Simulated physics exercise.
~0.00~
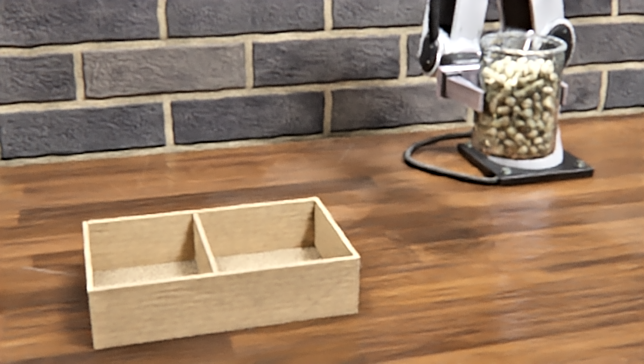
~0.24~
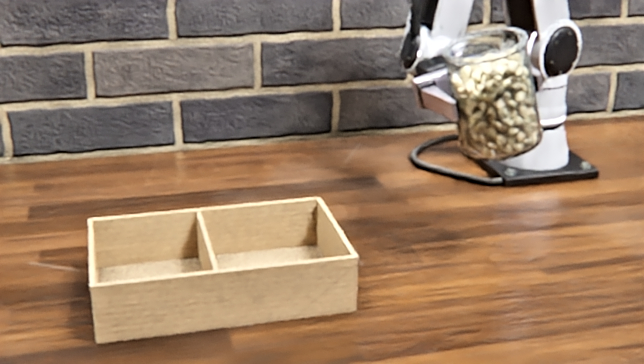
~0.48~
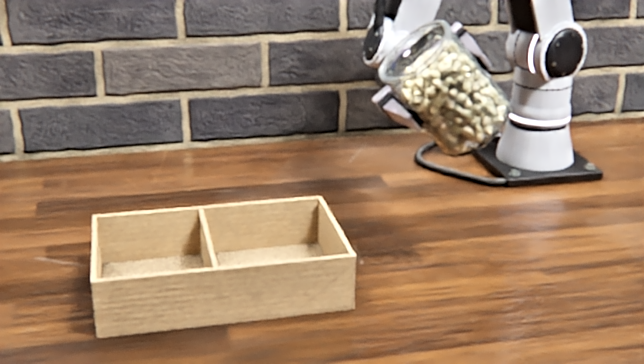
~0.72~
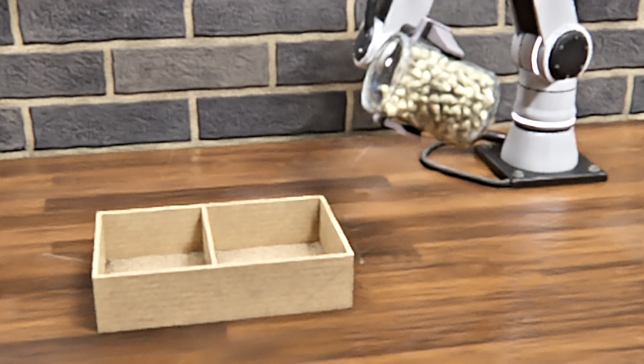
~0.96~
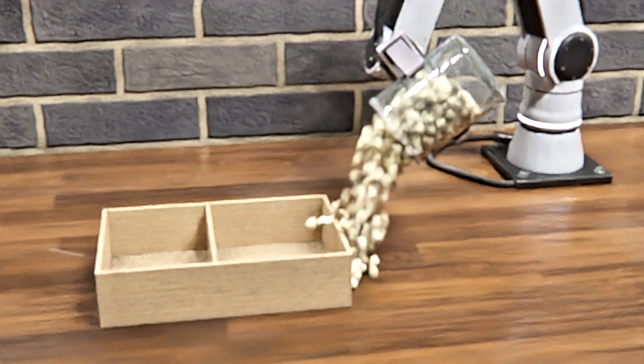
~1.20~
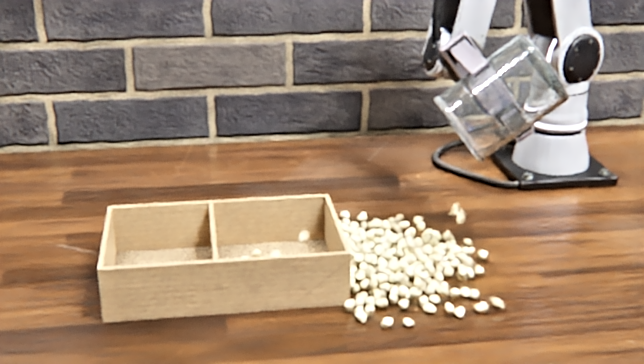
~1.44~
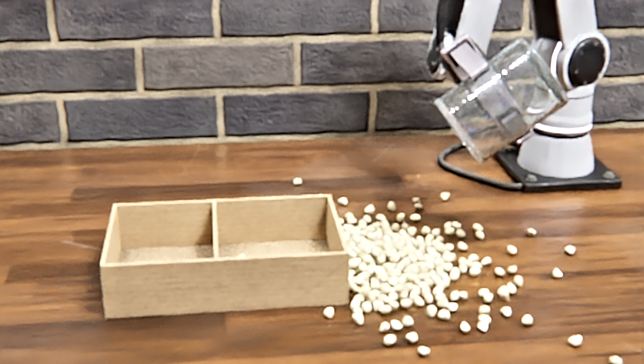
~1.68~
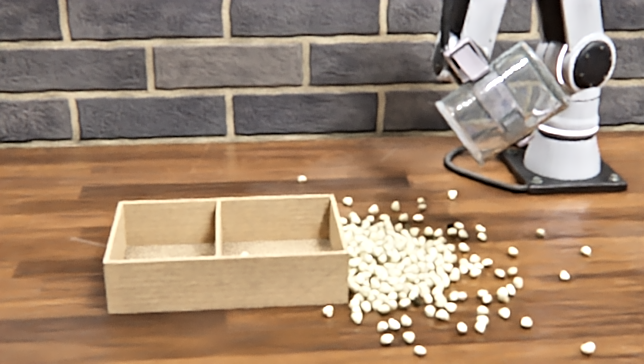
Nearly all the pale beans spilled onto the wooden table beside a divided box when a robot arm tipped a clear tumbler over too far to the right; the arm then drew the empty tumbler back, leaving a scattered heap and an almost empty box.
